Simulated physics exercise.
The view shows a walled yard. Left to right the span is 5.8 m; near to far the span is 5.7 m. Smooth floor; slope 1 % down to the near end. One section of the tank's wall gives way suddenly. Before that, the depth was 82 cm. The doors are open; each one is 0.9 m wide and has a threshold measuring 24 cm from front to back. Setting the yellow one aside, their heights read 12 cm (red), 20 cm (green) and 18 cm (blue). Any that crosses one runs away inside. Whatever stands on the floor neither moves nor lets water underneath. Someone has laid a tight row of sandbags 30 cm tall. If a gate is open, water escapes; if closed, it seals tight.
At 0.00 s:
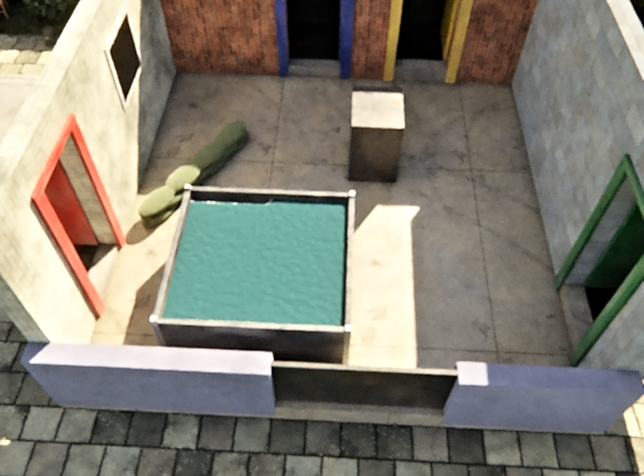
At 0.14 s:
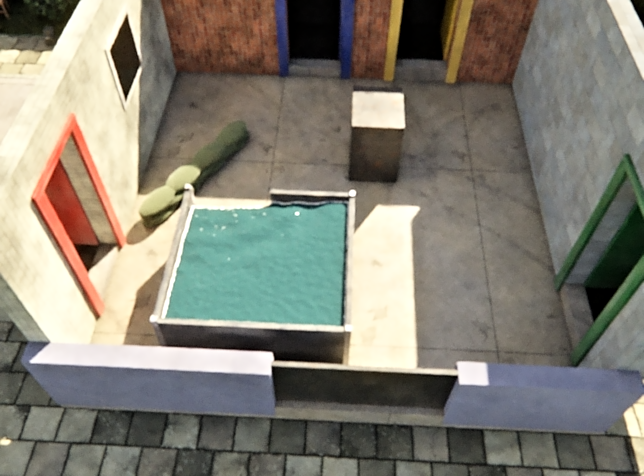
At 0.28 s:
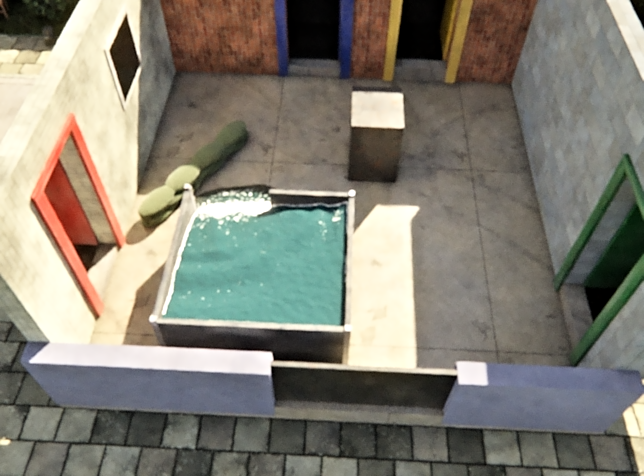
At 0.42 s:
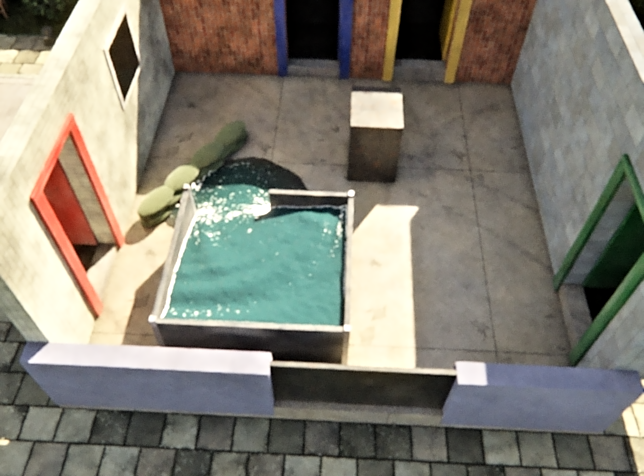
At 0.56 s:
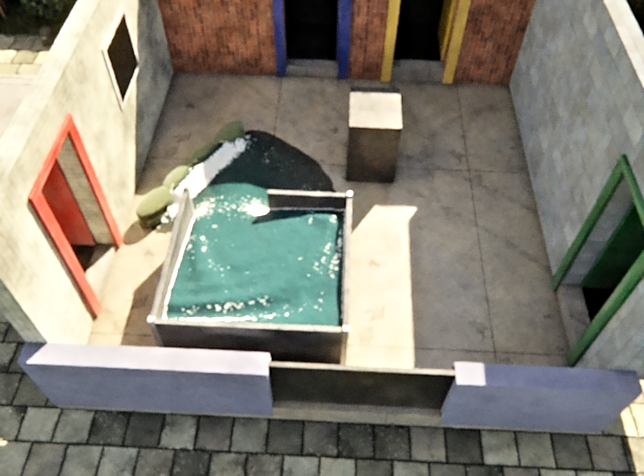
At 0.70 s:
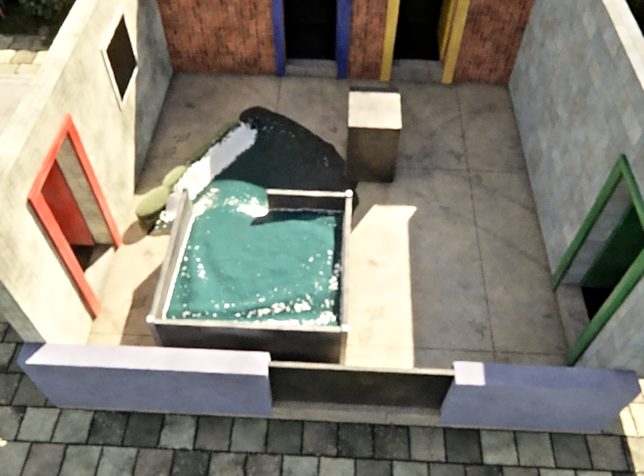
Water pouring from the far side of a square tank in a walled yard, spreading dark across the floor past green cushion-like shapes.
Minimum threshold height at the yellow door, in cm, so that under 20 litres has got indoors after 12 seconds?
Approx. 13.5 cm.
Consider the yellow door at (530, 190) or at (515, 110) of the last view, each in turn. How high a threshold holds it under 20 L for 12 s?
Roughly 6.5 cm for the first and 27 cm for the second.
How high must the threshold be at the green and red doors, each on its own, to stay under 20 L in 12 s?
Roughly 11.5 cm for the green door and roughly 7.5 cm for the red door.
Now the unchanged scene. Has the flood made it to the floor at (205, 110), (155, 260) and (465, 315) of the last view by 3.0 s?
First wet through, second wet through, third bone-dry.
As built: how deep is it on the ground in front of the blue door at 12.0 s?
You'd measure close to 6.0 cm there.
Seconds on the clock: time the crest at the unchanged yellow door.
Around 2.4 s, give or take.
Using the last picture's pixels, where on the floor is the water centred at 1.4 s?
The centre of all the water is around (256, 248).
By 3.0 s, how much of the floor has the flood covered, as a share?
About 55 per cent.
After 1.4 s water covers 30 % of the floor, deepest (48 cm) near (197, 194); it has not reached the yellow door.
After 3.0 s water covers 55 % of the floor, deepest (38 cm) near (499, 94); 19 cm at the yellow door, 0 litres in over its 25 cm threshold.
After 12.0 s water covers 95 % of the floor, deepest (16 cm) near (579, 402); 5 cm at the yellow door, 0 litres in over its 25 cm threshold.
At the yellow door as built, the water arrived by 1.8 s and peaked near 21 cm at 2.4 s.
With a threshold of 11.5 cm, 34 litres would have come in within the 12 s; with 15.5 cm, 11 litres. So under 20 litres takes about 13.5 cm.
